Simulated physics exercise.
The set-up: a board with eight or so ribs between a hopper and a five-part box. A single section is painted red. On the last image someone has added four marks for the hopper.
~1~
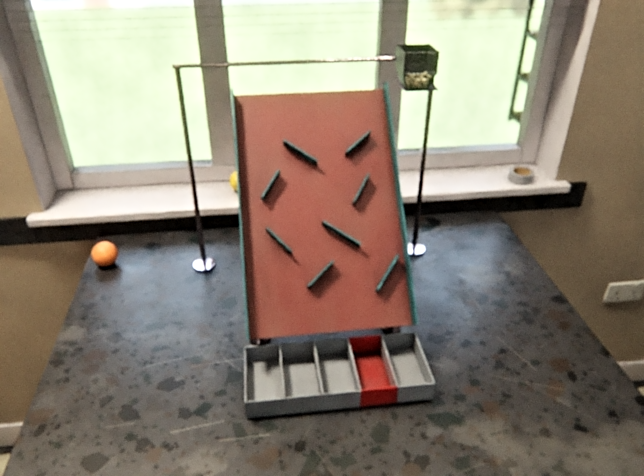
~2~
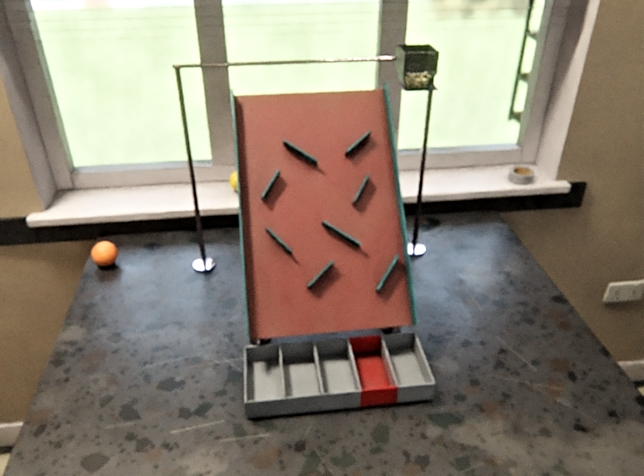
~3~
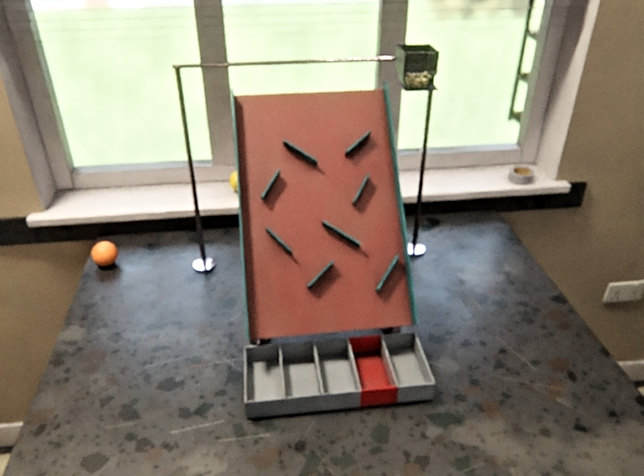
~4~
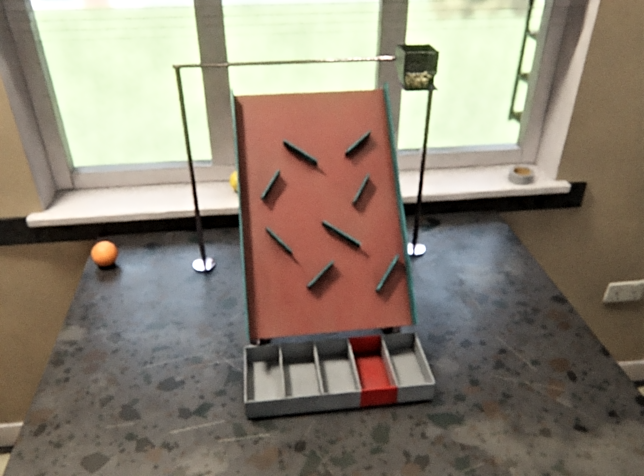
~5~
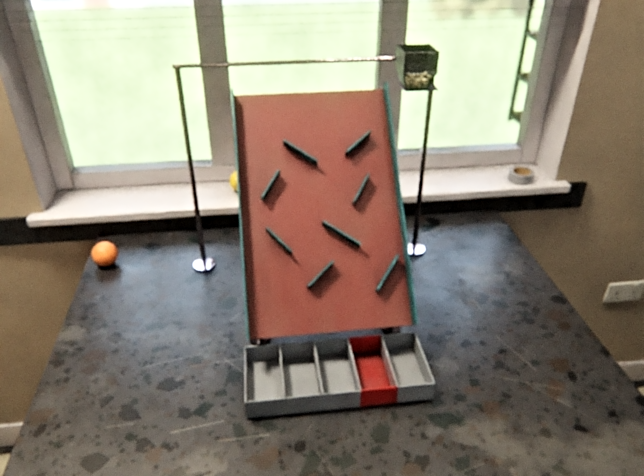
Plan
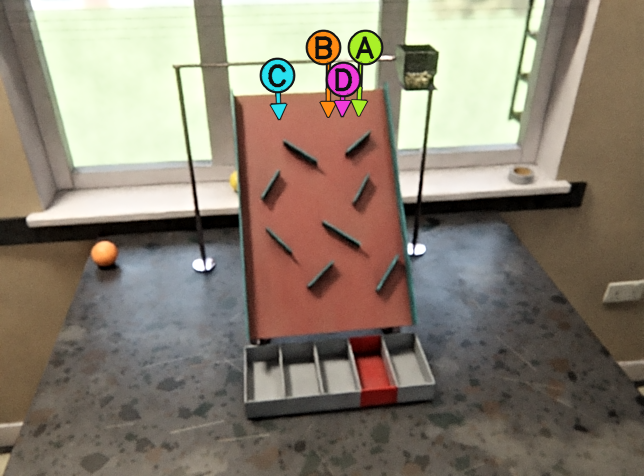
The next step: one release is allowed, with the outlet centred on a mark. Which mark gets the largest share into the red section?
Best: B.
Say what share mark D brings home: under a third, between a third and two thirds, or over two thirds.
Mark D gives between a third and two thirds.
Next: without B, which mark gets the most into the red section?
It is D.
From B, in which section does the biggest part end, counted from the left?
The fourth from the left.
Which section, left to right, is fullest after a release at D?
The fourth from the left.
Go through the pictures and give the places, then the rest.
Hopper (418, 80), white beans, door shut, in the first picture.
Ribs (284, 140) to (318, 161), (347, 151) to (371, 130), (262, 197) to (279, 170), in the second picture.
Ribs (354, 202) to (369, 173), (267, 227) to (292, 252), (323, 221) to (361, 244), in the third picture.
Ribs (308, 286) to (333, 261), (378, 290) to (399, 255), in the fourth picture.
Red section (379, 395), number 4 of 5 from the left, in the fifth picture.
On the marked copy, mark A meets the board at (358, 110); mark B meets the board at (328, 111); mark C meets the board at (278, 113); mark D meets the board at (342, 110).
If A is chosen, roughly a third in the red section, roughly a third in other sections, roughly a quarter held on the board, just a few outside the box.
If B is chosen, roughly two thirds in the red section, about a tenth in other sections, roughly a quarter held on the board.
If C is chosen, roughly a quarter in the red section, roughly two thirds in other sections, about a tenth held on the board.
If D is chosen, roughly half in the red section, roughly a quarter in other sections, roughly a quarter held on the board.
